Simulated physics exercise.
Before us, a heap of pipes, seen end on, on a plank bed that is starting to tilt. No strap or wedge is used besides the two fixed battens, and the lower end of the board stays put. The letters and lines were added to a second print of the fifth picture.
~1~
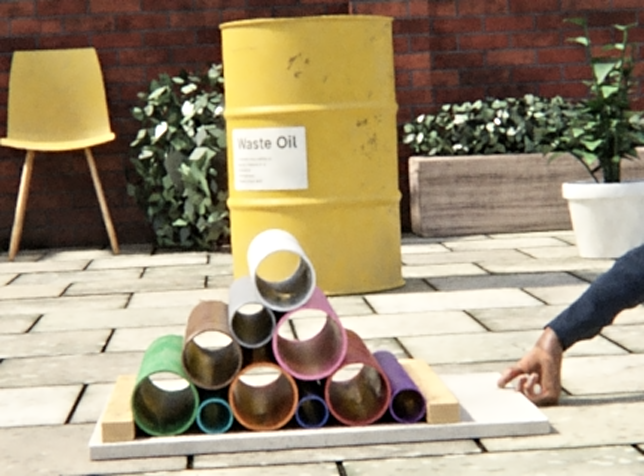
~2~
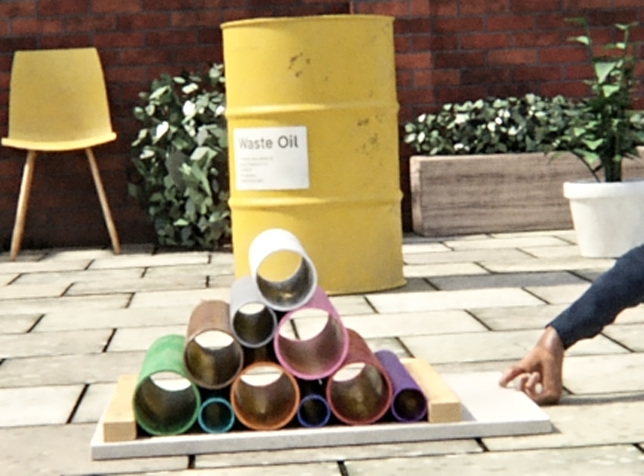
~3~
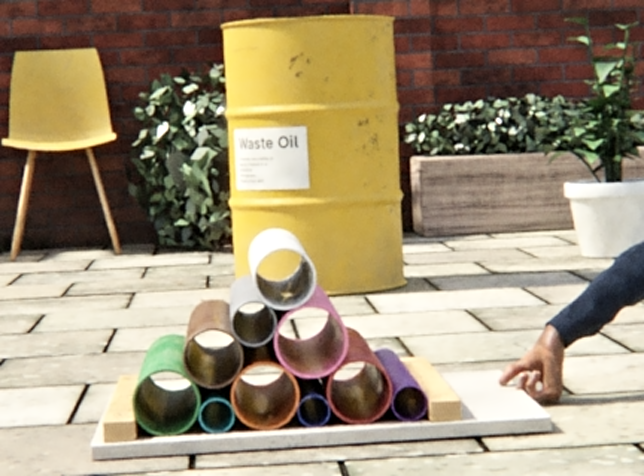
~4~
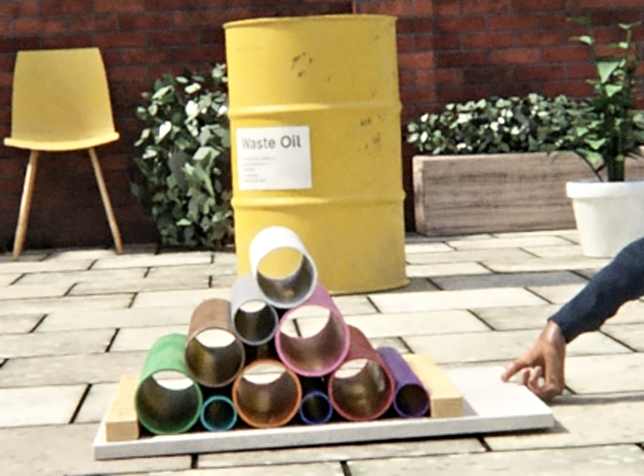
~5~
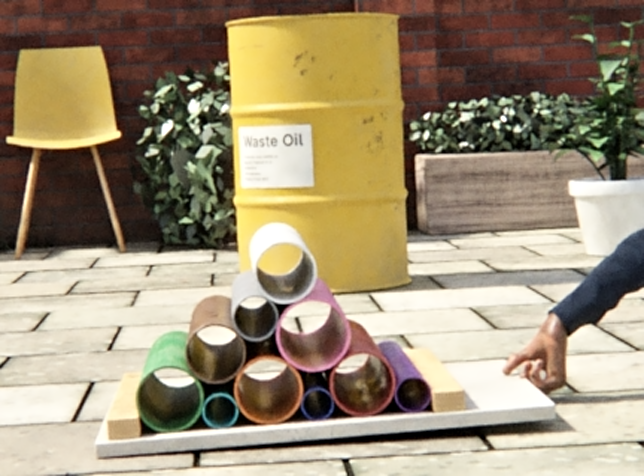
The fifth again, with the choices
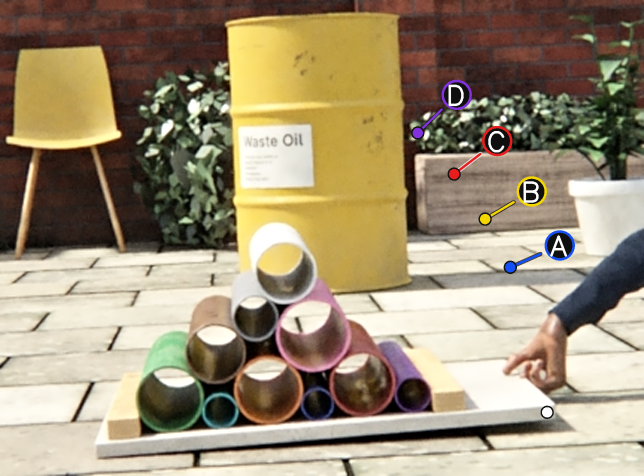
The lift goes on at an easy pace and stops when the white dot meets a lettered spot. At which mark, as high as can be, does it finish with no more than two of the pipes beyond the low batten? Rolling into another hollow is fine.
No higher than D.
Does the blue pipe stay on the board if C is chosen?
Yes.
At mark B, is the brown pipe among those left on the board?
Yes, with B.
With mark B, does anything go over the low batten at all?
No, at B.
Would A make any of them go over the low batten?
No.
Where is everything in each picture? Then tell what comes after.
Pink pipe (310, 342); brown pipe (211, 359); grey pipe (253, 324), in the first frame.
Grey pipe (254, 324); white pipe (285, 279), in the second frame.
Board (314, 401); purple pipe (409, 403); orange pipe (265, 396), in the third frame.
Board (316, 399); green pipe (168, 401); turquoise pipe (219, 414), in the fourth frame.
Board (318, 394); green pipe (169, 399); turquoise pipe (220, 411), in the fifth frame.
On the marked copy, A at (510, 267); B at (485, 219); C at (454, 174); D at (418, 133); the white dot at (547, 412).
With D. Early on, board at 21°.
Further on, board at 41°.
At the end, board at 42°, one over the low batten (white).
As for the rest, A none over the low batten; B none over the low batten; C none over the low batten.
